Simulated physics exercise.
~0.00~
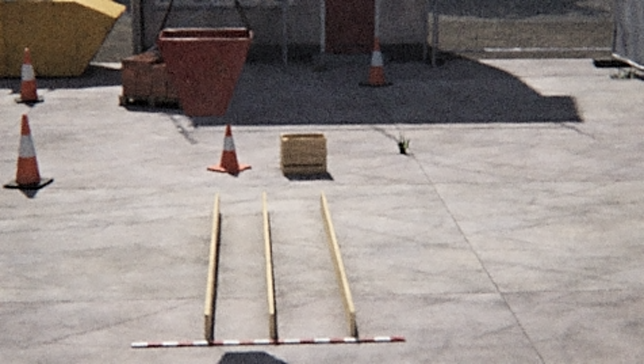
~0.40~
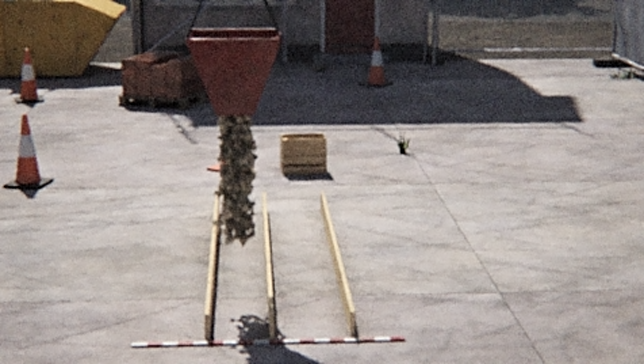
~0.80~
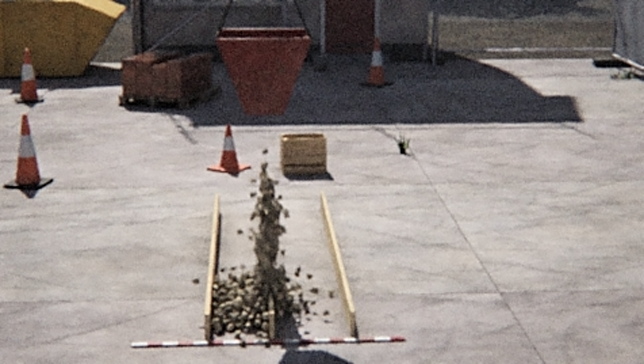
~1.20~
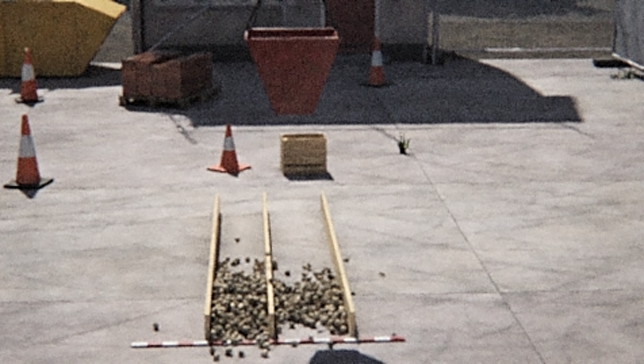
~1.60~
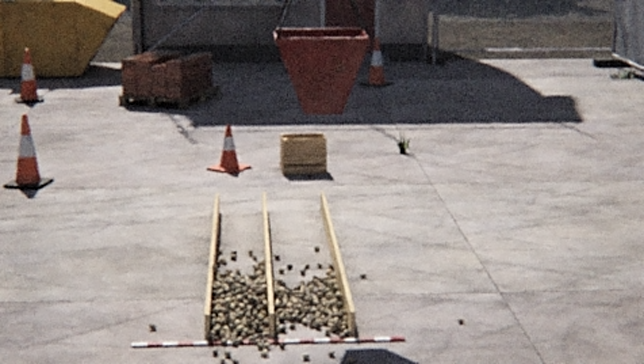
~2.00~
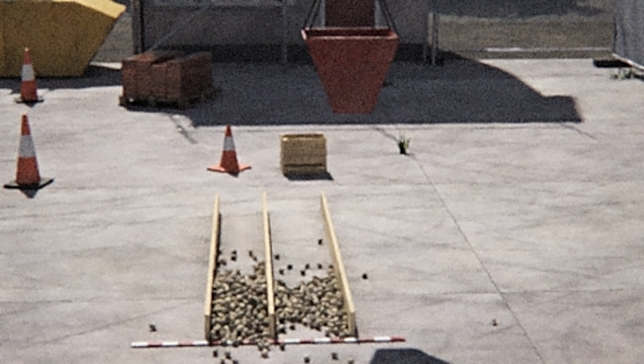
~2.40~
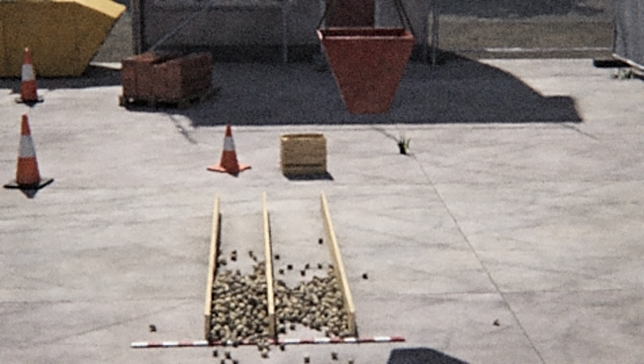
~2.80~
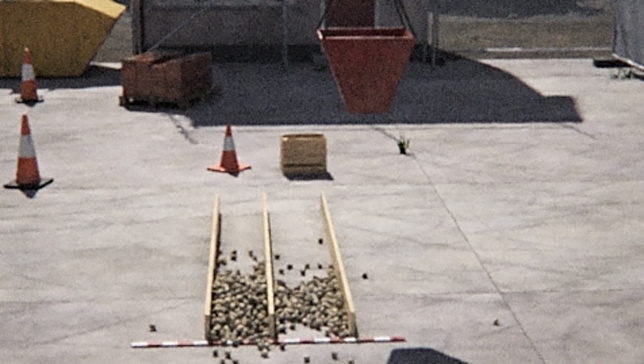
A red skip swinging rightwards over concrete, dropping round stones between wooden planks, most settling in the left bay, fewer in the right.
